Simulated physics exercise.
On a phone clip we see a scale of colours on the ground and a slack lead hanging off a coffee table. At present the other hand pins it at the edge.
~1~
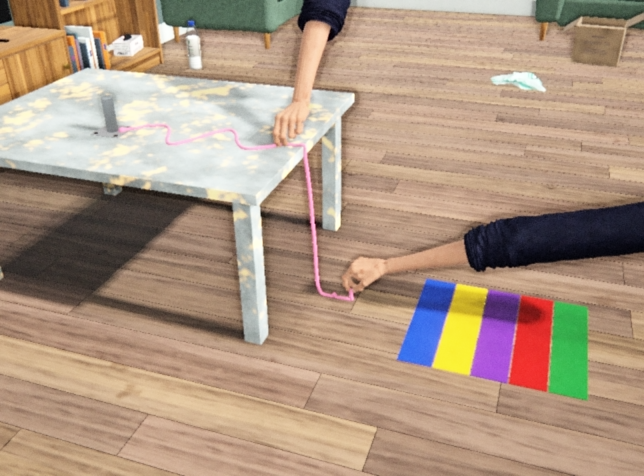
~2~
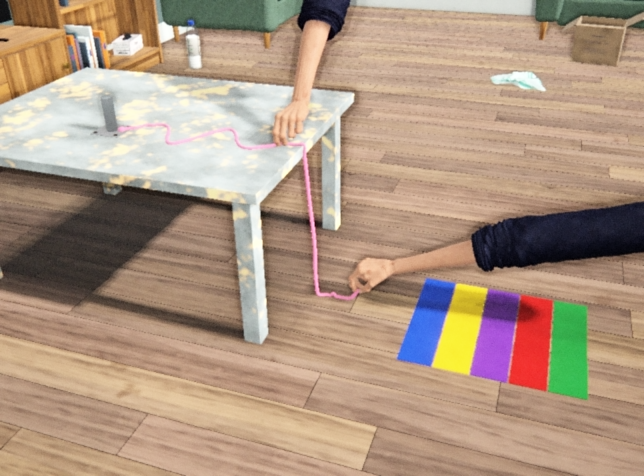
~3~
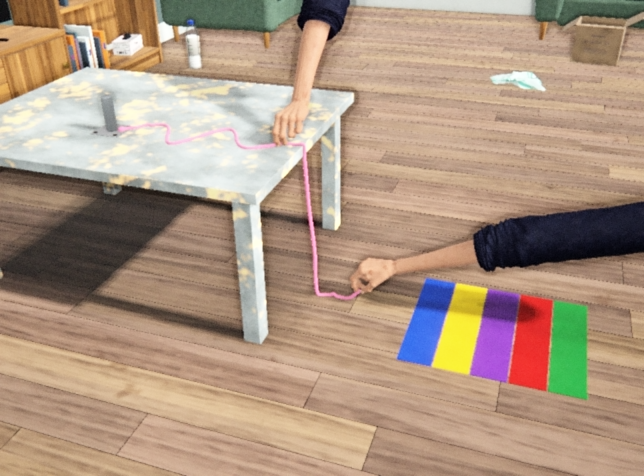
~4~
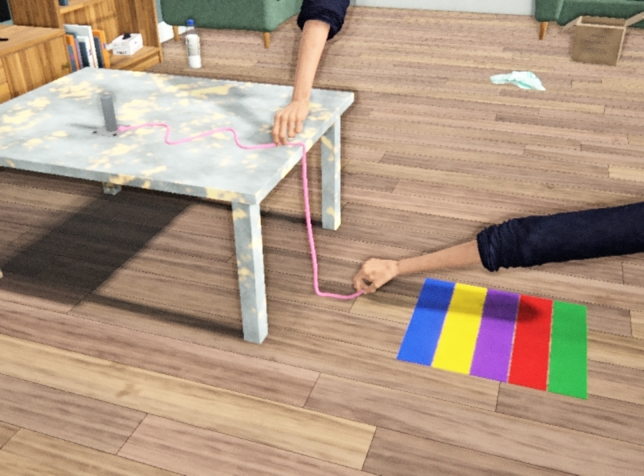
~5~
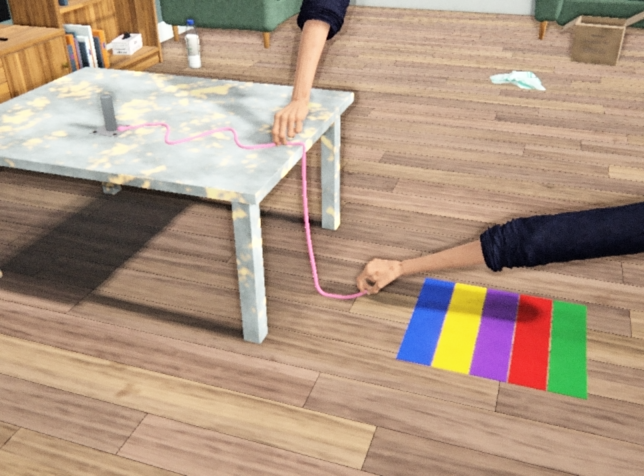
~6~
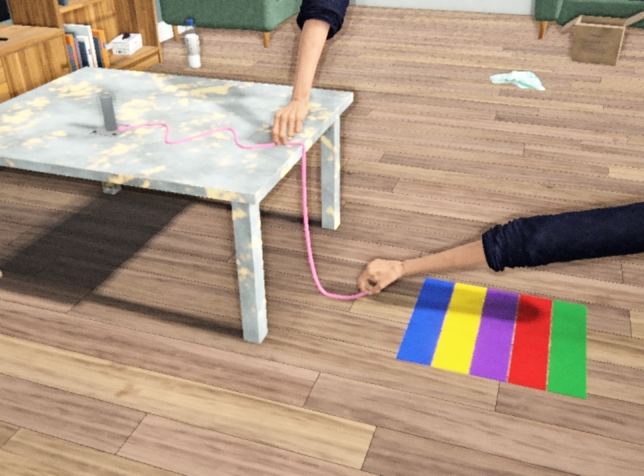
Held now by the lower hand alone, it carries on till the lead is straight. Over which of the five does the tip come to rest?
Over the green one.
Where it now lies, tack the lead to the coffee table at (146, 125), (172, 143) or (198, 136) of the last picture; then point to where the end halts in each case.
Taking the tries in turn: (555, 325), (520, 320) and (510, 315).
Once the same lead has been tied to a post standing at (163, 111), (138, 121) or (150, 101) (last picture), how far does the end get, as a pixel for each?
Going through them in sequence: (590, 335), (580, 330) and finally (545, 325).
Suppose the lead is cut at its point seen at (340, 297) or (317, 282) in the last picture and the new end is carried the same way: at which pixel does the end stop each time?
Try 1: (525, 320); try 2: (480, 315).
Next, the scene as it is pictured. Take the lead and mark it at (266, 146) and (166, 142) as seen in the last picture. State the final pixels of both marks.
The first lands at (343, 184), while the second lands at (205, 140).
Early on, end near (513, 318); over purple.
Midway, end near (548, 325); over red.
At the end of the slack, end near (568, 329); over green. The end stops over the green strip.
